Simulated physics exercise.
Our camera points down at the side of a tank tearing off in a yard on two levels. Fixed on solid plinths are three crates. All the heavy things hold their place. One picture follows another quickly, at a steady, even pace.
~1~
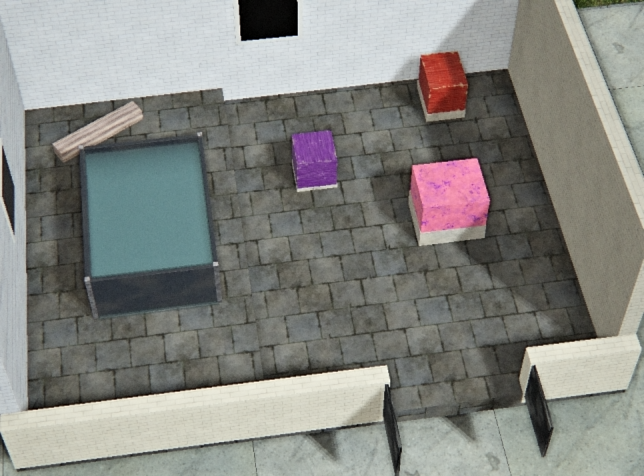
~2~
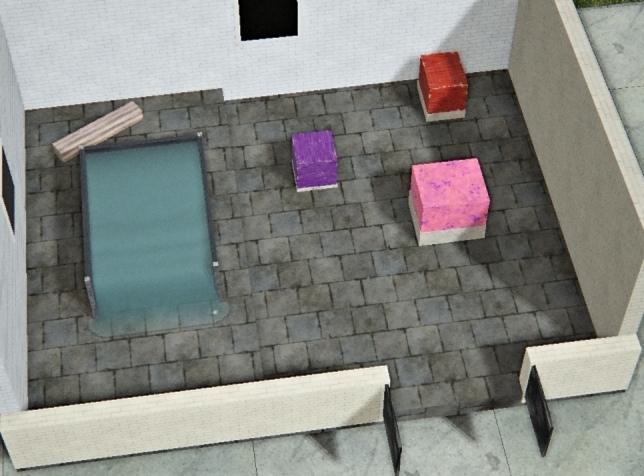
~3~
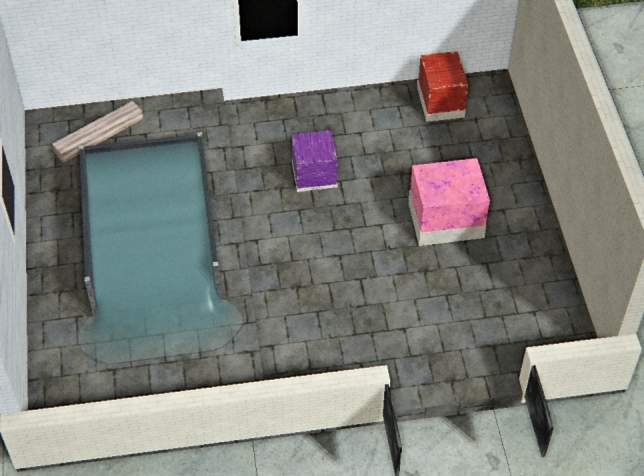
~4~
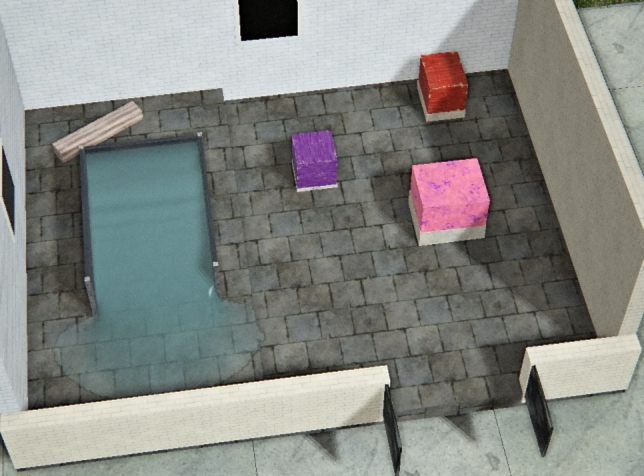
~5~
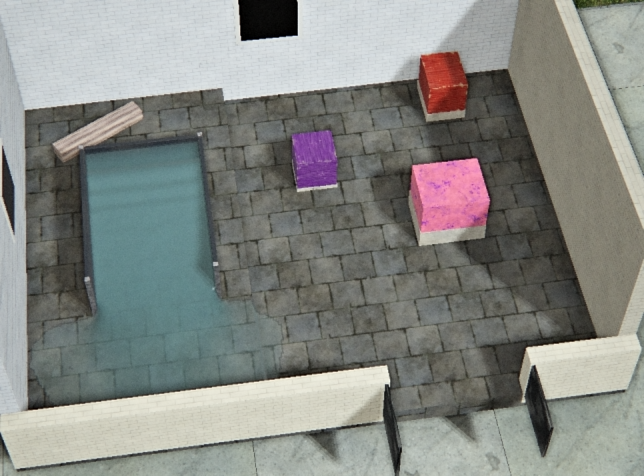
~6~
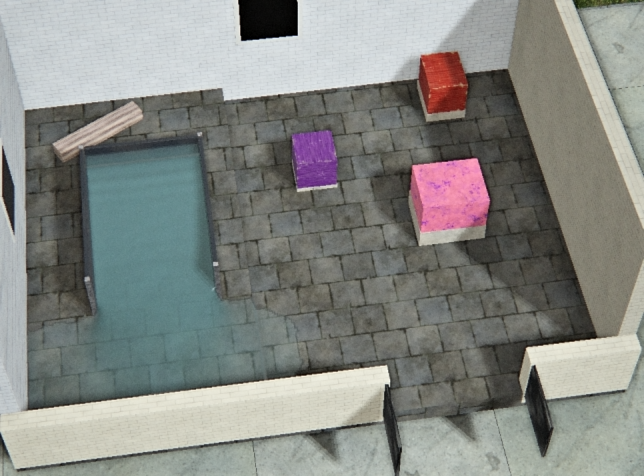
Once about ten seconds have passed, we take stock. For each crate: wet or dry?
My prediction: The red crate will be spared. The purple crate will be hit by the water. The pink crate will be spared.
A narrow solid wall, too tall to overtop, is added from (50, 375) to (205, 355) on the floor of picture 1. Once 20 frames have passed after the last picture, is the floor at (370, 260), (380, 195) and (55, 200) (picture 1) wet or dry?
One by one: Soaked, spared, soaked.
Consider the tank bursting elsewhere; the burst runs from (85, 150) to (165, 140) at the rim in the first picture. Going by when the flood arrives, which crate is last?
The crate marked pink comes last.
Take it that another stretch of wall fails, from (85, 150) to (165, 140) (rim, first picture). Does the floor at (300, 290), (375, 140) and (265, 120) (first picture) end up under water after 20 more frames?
One by one, they turn out not soaked, drenched and drenched.
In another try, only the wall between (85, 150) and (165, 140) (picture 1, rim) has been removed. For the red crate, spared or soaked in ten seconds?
Looks like the red crate goes under.
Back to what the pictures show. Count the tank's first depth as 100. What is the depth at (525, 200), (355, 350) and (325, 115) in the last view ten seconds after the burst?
Readings in order: Around 8, 8 and 8 %.
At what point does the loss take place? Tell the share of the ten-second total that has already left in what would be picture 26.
Near 20 in a hundred.
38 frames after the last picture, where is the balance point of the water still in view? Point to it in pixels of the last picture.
I'd mark it close to (259, 259).
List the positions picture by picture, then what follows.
In the first frame, the tank at (147, 208) is whole and still.
In the second frame, water pours out at (156, 294) and has run to (226, 304).
In the third frame, the front is at (237, 322), out from the gap at (156, 296).
In the fourth frame, water pours out at (157, 298) and has run to (71, 370).
In the fifth frame, water pours out at (157, 298) and has run to a hidden place.
In the sixth frame, water pours out at (157, 299) and has run to a hidden place.
A moment on, water covers 15 % of the floor; the red crate not reached, the purple crate not reached, the pink crate not reached.
Next, water covers 30 % of the floor; the red crate not reached, the purple crate not reached, the pink crate not reached.
Then, water covers 55 % of the floor; the red crate not reached, the purple crate not reached, the pink crate water round its plinth.
Later, water covers 90 % of the floor; the red crate water round its plinth, the purple crate water round its plinth, the pink crate water round its plinth.
In the end, water covers 95 % of the floor; the red crate stayed above the water, the purple crate was topped, the pink crate stayed above the water.
